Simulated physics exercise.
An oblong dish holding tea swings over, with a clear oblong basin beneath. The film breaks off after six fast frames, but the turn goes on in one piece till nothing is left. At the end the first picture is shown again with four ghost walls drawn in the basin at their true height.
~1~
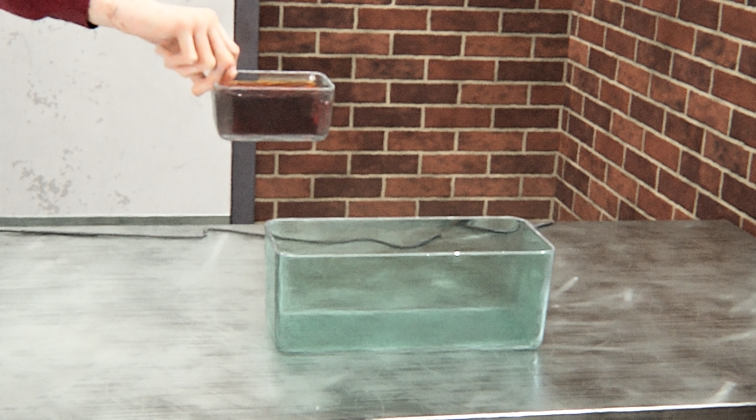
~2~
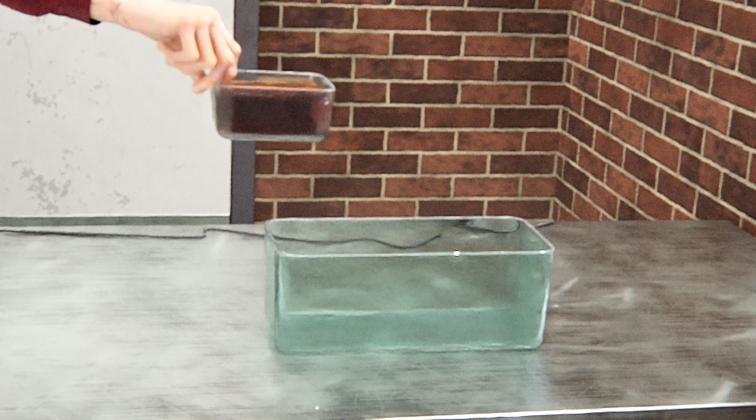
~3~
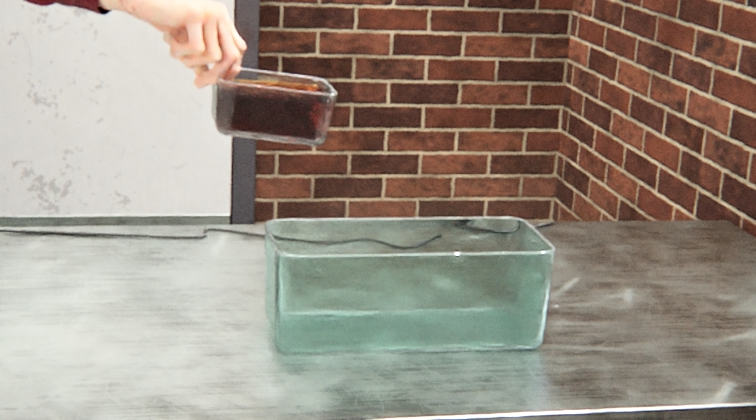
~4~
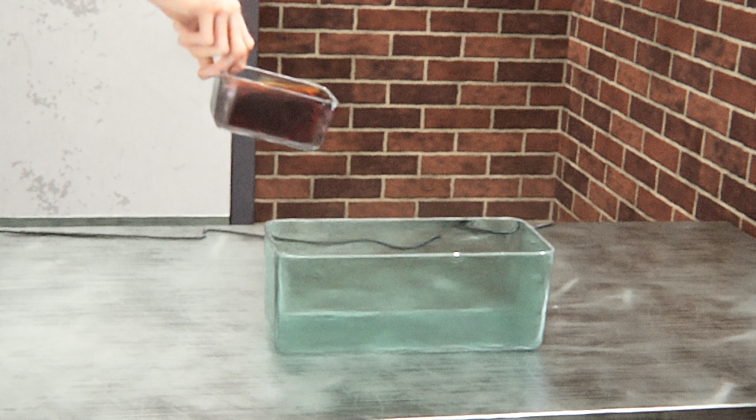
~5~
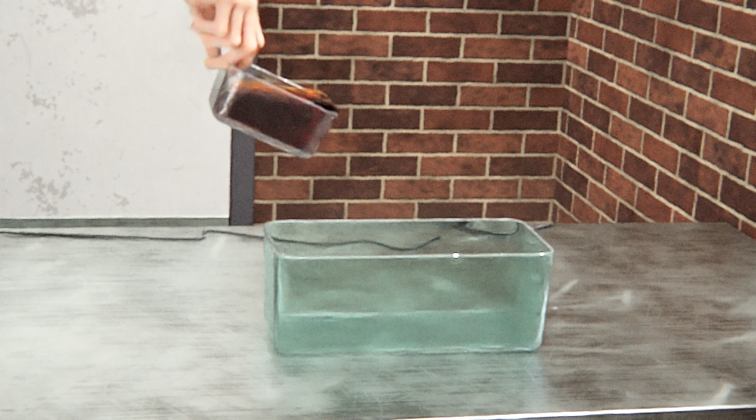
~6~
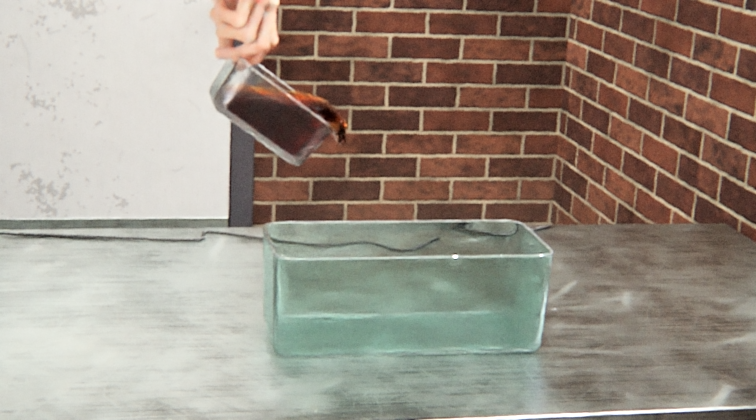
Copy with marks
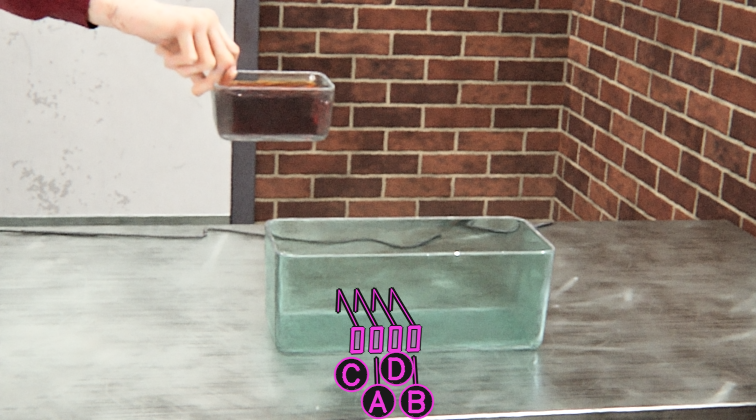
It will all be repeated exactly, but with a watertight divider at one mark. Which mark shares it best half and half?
Position D does it best.
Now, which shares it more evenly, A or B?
The answer is A.
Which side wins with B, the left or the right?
The left one.
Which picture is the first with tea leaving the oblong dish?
Picture 5.
On the marked copy, A at (376, 358); B at (413, 357); C at (357, 358); D at (395, 357).
With A, about 35 % ends left of the wall and 62 % right of it; 3 % is lost outside.
With B, about 78 % ends left of the wall and 19 % right of it; 3 % is lost outside.
With C, about 26 % ends left of the wall and 71 % right of it; 3 % is lost outside.
With D, about 53 % ends left of the wall and 43 % right of it; 4 % is lost outside.
